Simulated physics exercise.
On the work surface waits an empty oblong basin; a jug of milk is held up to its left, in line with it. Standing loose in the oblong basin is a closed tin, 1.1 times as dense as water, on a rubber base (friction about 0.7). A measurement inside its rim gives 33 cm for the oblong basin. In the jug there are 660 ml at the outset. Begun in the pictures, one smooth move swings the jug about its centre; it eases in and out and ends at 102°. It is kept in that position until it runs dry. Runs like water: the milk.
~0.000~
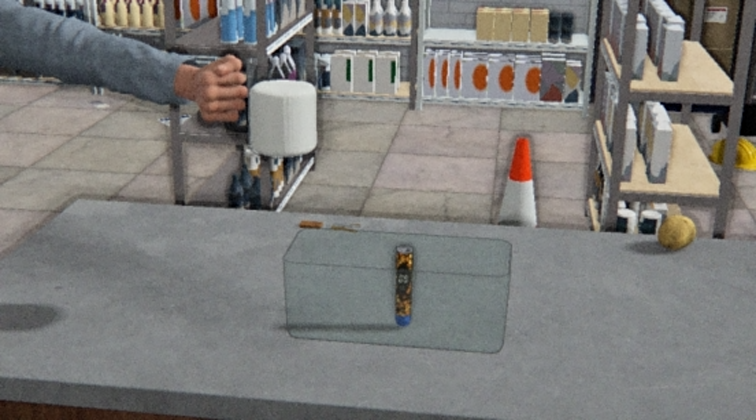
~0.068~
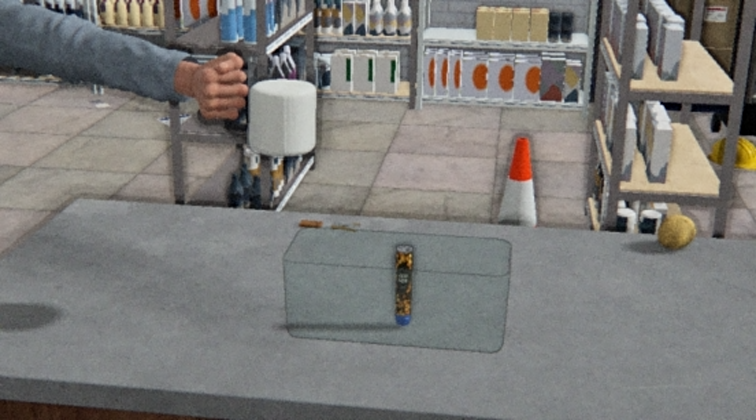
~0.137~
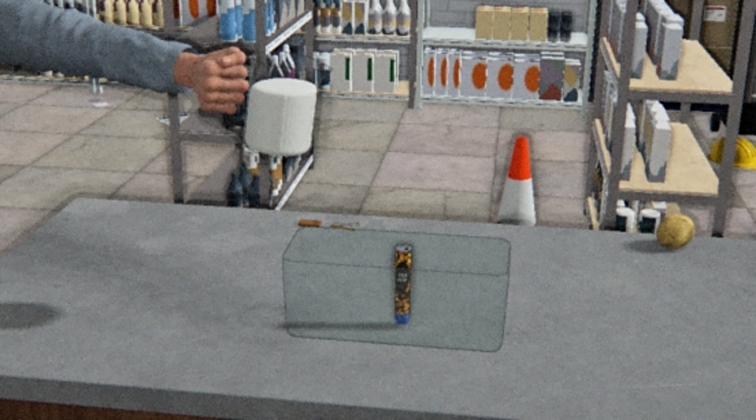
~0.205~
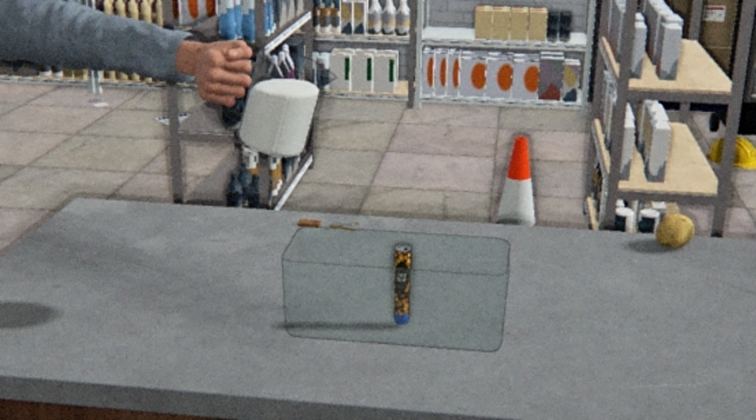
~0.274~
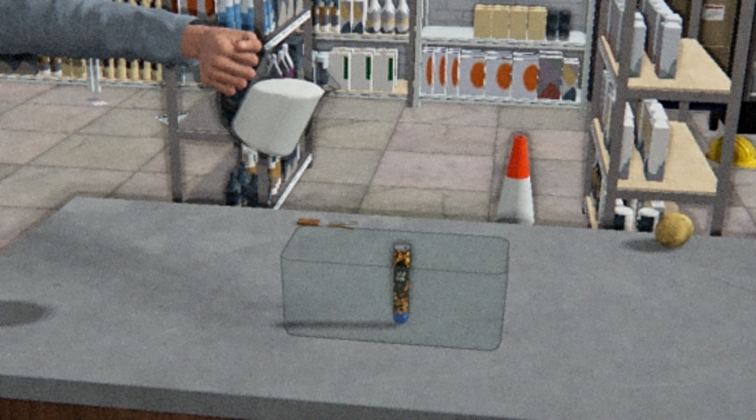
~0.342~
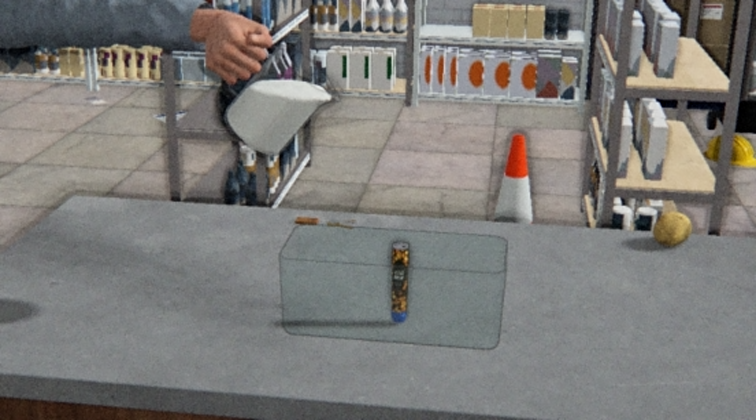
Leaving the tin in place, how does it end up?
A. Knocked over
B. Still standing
A, knocked over.
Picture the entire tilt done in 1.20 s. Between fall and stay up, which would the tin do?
The tin tips over.
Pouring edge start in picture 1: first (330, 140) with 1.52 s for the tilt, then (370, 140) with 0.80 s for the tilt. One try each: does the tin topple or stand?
Try 1: Still standing; try 2: Tipped over.
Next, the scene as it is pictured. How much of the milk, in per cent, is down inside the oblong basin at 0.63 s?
I'd estimate some 4 percent of the liquid.
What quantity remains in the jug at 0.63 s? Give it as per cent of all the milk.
72 %.
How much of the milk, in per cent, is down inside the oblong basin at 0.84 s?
The fraction sits near 44 in a hundred.
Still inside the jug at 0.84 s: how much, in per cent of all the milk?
Remaining share: Approx. 26 %.
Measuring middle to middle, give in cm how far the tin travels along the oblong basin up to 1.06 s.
Near 9 cm.
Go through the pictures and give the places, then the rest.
In the first frame, it leans 0°; its right rim is at (329, 64); the milk meets the walls at (252, 86) and (315, 88); the oblong basin's rim runs from (292, 245) to (510, 259); the tin's top is at (405, 253).
In the second frame, it leans 2°; its right rim is at (330, 65); the milk meets the walls at (252, 85) and (316, 88).
In the third frame, it leans 7°; its right rim is at (333, 69); the milk meets the walls at (253, 85) and (316, 88).
In the fourth frame, it leans 16°; its right rim is at (337, 77); the milk meets the walls at (252, 89) and (319, 89).
In the fifth frame, it leans 27°; its right rim is at (341, 88); the milk meets the walls at (246, 97) and (324, 90).
In the sixth frame, it leans 39°; its right rim is at (342, 101); the milk meets the walls at (237, 99) and (331, 93).
Then, 0.63 s in, the tilt is 91° and 71 per cent is still to pour; the tin stands where it began.
Then, 0.84 s in, the tilt is 102° and 25 per cent is still to pour; the tin leans 8°.
Then, 1.06 s in, the tilt is 102° and 7 per cent is still to pour; the tin lies on its side.
Then, 1.30 s in, the tilt is 102° and 1 per cent is still to pour; the tin lies on its side.
Finally, the tin lies on its side.
